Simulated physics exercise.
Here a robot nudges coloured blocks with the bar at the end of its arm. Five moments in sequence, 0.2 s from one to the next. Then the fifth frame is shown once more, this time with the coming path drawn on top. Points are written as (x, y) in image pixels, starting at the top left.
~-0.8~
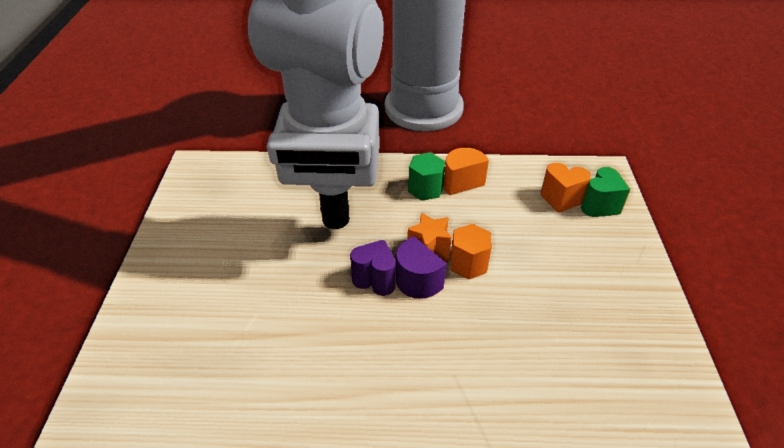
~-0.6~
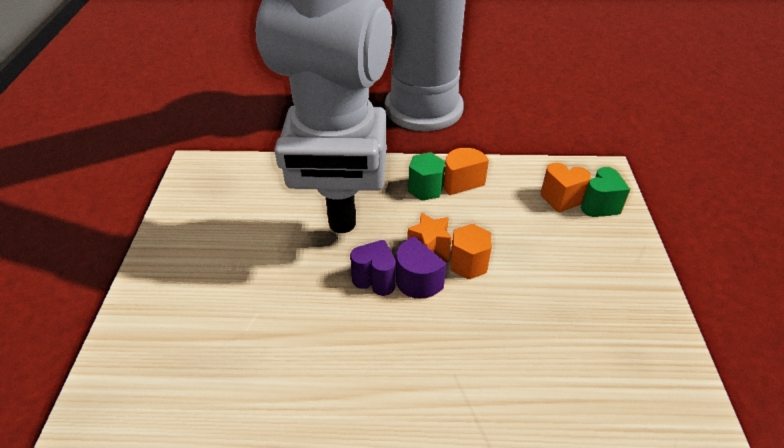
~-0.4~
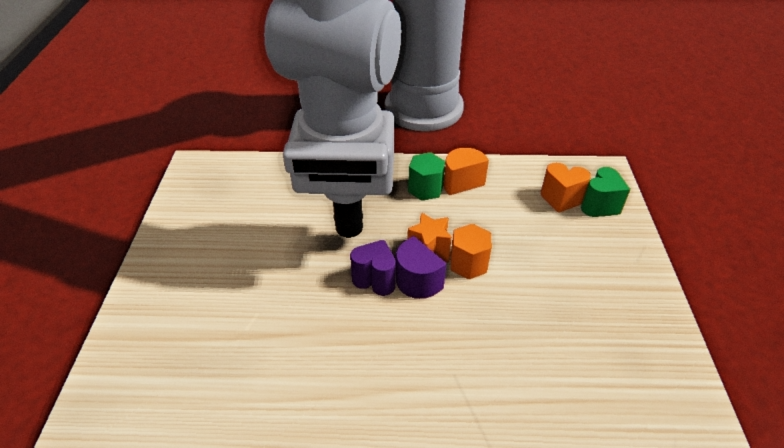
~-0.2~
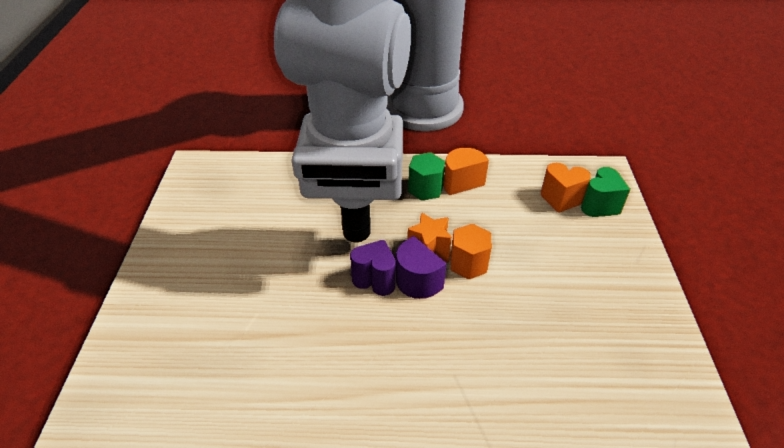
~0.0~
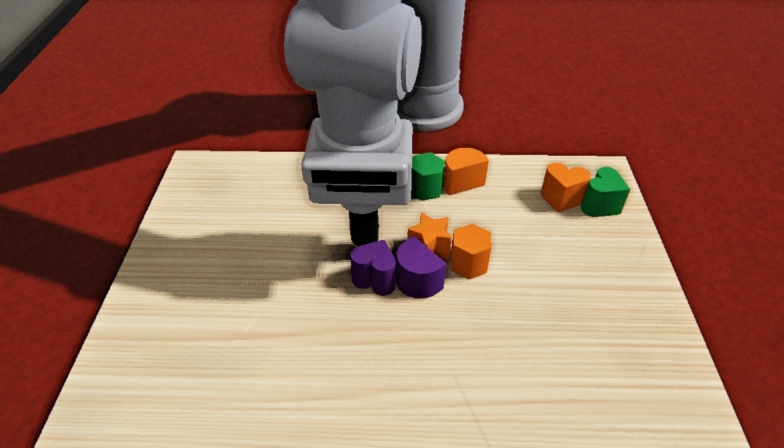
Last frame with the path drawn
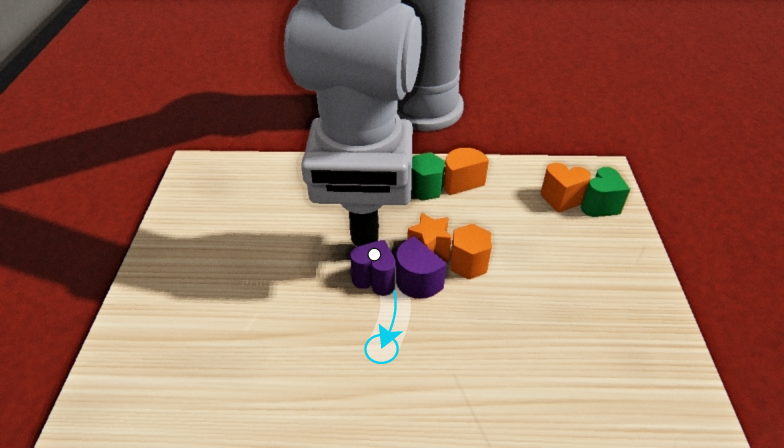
A pale wooden board lies on a red surface, seen from a raised, fixed viewpoint facing a grey robot arm at the far edge. Purple, orange and green blocks, including hearts, a star and hexagons, sit in clusters at the centre, back and right. The arm moves its black bar slowly right and slightly nearer, up to the purple heart's back edge, while every block stays still.
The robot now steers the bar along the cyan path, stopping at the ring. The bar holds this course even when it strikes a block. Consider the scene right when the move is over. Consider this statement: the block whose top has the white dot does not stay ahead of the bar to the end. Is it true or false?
The statement is false.
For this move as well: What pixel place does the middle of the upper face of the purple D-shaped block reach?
The top centre is at (435, 269).
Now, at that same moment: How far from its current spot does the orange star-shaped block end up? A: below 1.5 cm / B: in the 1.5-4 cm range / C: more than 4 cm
My answer is option A.
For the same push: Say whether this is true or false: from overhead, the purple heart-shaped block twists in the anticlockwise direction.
The statement is false.
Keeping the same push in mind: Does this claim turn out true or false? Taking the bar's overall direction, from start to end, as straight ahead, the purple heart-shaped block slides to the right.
It is true.
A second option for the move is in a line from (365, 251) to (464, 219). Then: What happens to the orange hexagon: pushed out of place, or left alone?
It stays.
The line goes from (365, 251) through (388, 277) and (395, 311) to (382, 349); the dot is on the purple heart-shaped block.
What follows on the original path. One third of the way, bar (388, 265); purple heart-shaped block (380, 277), turned 35° clockwise; purple D-shaped block (425, 261).
Two thirds of the way, bar (395, 300); purple heart-shaped block (376, 312), turned 65° clockwise; purple D-shaped block (435, 269), turned 35° anticlockwise.
At the end, bar (381, 336); purple heart-shaped block (357, 350), turned 70° clockwise; purple D-shaped block (435, 269), turned 35° anticlockwise; orange star-shaped block unmoved.
